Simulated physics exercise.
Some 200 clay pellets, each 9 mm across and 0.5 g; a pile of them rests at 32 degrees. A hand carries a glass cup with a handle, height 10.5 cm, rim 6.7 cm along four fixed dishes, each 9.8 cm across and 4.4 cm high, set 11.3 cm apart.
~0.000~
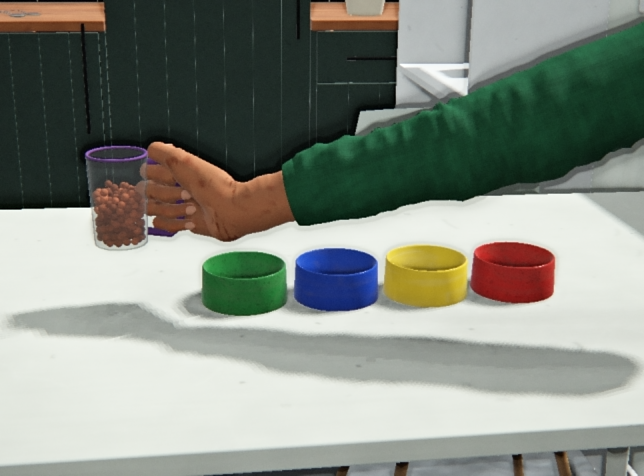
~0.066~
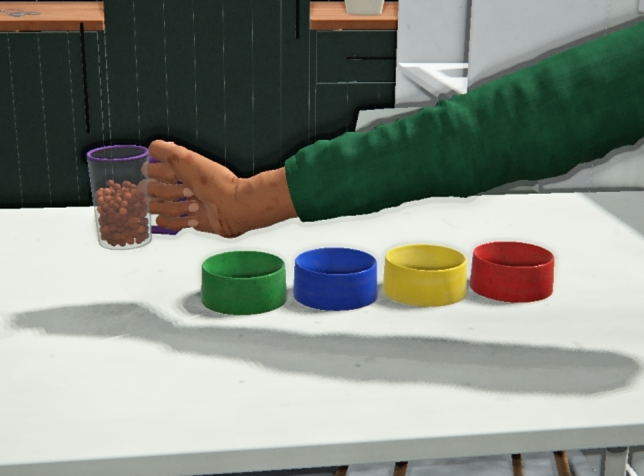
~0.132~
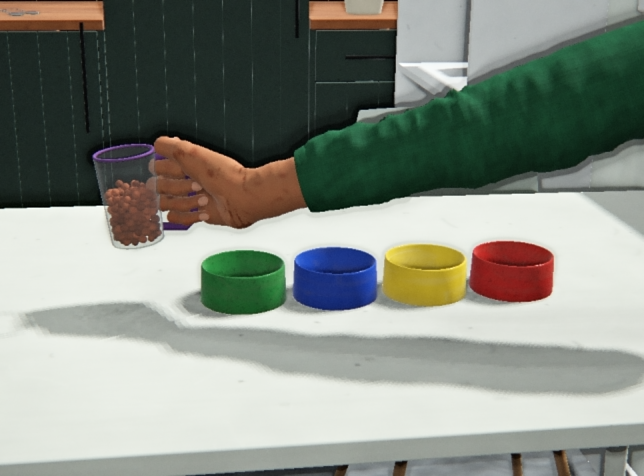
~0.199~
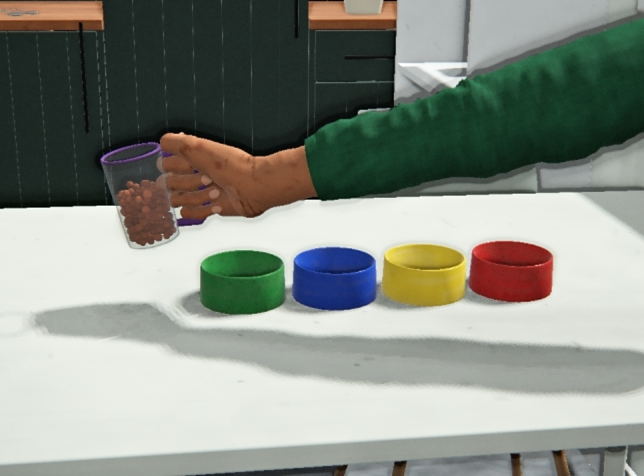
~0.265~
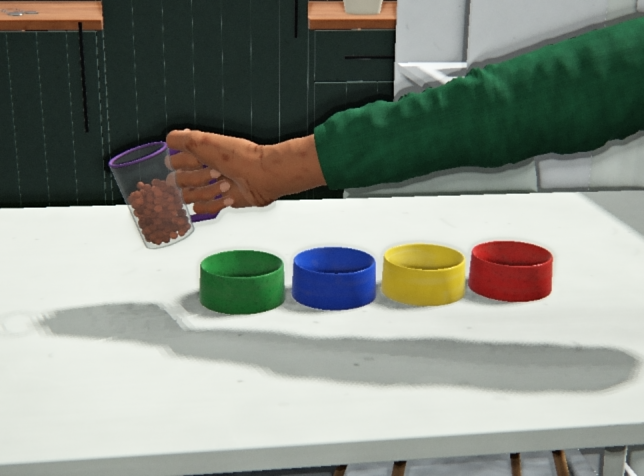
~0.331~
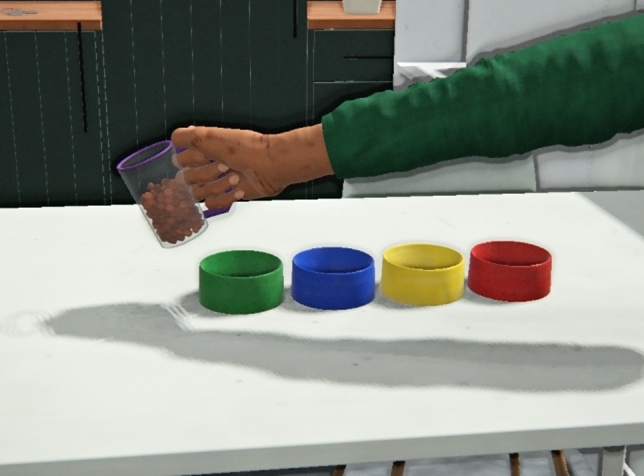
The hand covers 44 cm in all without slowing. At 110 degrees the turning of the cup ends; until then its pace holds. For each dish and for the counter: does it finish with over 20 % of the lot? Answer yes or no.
Red: No, blue: Yes, green: No, yellow: Yes, counter: No.
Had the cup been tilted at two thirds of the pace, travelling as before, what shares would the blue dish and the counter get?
Then: Blue 0, counter 0.
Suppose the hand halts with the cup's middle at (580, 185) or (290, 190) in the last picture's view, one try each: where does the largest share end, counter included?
Most goes to: Blue; green.
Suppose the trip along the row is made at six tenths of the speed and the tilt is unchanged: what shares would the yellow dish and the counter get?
Yellow 0, counter 10.
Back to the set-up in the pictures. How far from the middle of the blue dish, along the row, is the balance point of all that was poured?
Some 3 cm to the right.
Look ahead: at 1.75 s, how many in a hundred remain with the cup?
About 40 per cent.
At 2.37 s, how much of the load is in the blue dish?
About 55 per cent by then.
Then, at 1.18 s, tilt 97 degrees; cup holds 100 %.
After 1.75 s, tilt 110 degrees; cup holds 40 %, blue 50 %.
After 2.37 s, tilt 110 degrees; cup holds 5 %, blue 55 %, yellow 25 %.
At rest (3.1 s), red 0 %, blue 55 %, green 0 %, yellow 30 %, counter 10 %.
